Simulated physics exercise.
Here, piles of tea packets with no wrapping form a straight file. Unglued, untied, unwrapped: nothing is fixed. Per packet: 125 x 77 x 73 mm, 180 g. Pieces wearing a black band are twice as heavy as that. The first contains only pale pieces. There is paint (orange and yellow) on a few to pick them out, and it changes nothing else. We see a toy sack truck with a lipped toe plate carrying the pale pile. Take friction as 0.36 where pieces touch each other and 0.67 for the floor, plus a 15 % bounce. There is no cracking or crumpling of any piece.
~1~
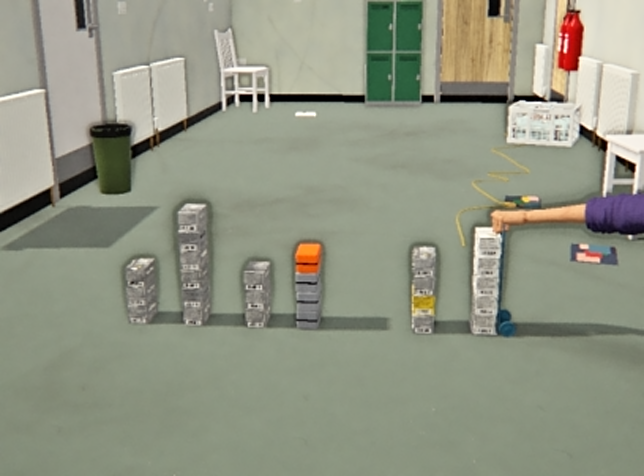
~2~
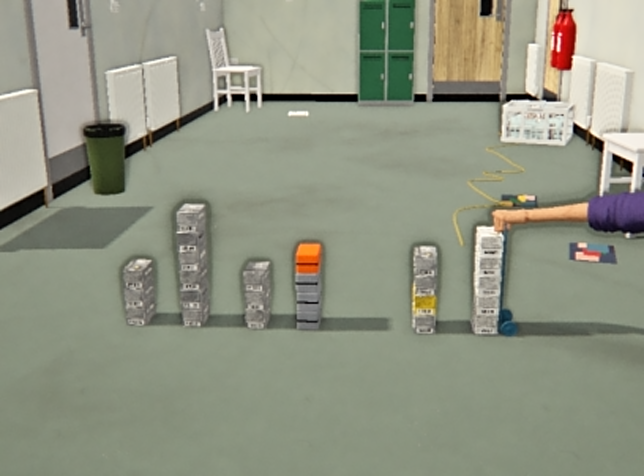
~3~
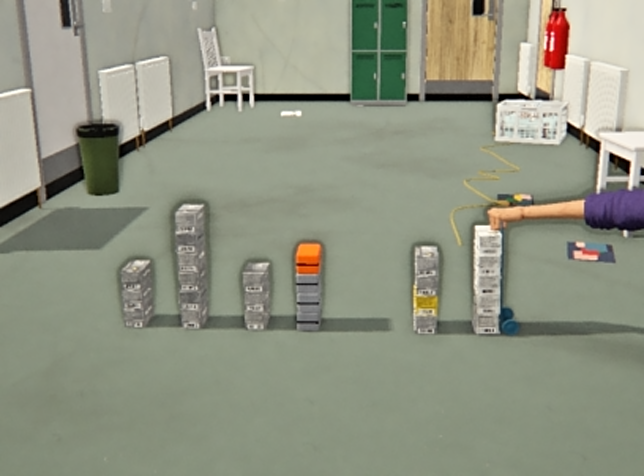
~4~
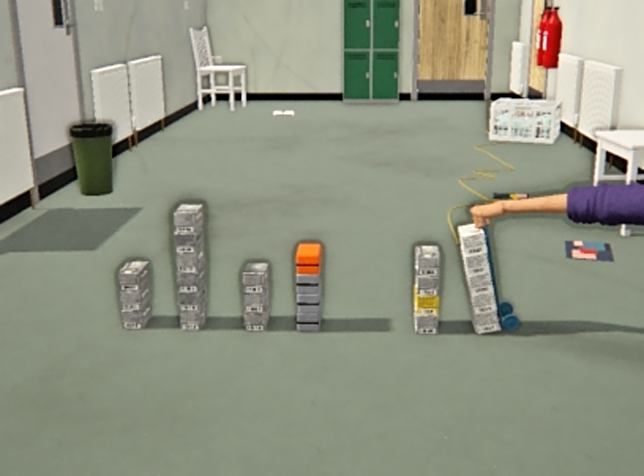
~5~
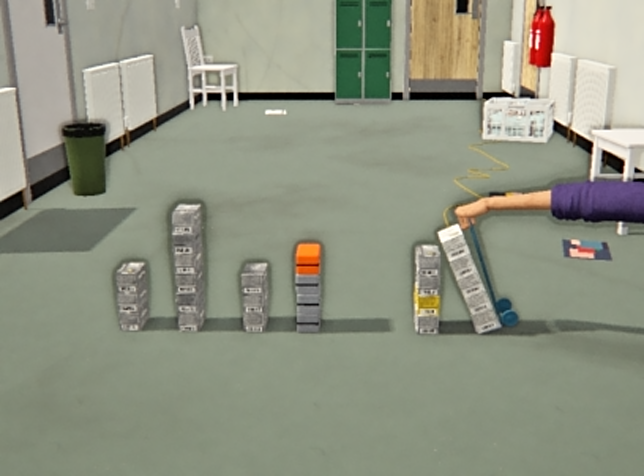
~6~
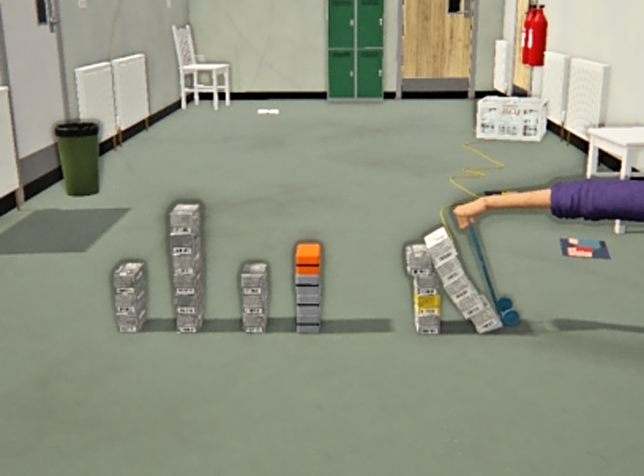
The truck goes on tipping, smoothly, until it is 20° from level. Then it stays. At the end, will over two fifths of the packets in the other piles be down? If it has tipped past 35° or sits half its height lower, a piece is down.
No, under two fifths are.
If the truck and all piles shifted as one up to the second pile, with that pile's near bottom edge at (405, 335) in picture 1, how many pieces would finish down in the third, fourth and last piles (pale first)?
After that shift, the third pile would have 0 down, the fourth 0 and the last 0.
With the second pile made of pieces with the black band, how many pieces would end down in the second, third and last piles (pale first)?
Down per pile - second: 4, third: 0, last: 0.
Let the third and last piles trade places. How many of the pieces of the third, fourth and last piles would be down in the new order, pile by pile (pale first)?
Third 0, fourth 0, last 0.
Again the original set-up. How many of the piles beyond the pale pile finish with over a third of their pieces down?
That comes to 1.
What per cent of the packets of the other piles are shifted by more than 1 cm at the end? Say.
Shifted: 20 per cent.
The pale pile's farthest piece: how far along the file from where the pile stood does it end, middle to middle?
It ends around 56 cm away.
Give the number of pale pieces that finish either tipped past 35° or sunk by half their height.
Exactly 5 pale pieces do.
Then, 0.16 s past the last view, 5 of the pale pile down; none of the 20 other packets down, 4 disturbed; yellow packet 19° from how it stood.
Then, 0.34 s past the last view, 5 of the pale pile down; 4 of the 20 other packets down; yellow packet 58° from how it stood, 54 mm lower.
In the end, 5 of the pale pile down; 4 of the 20 other packets down; yellow packet on its side; orange packet unmoved. That is 20 per cent. From the last view, middles, yellow packet near (381, 318), orange packet near (309, 260).
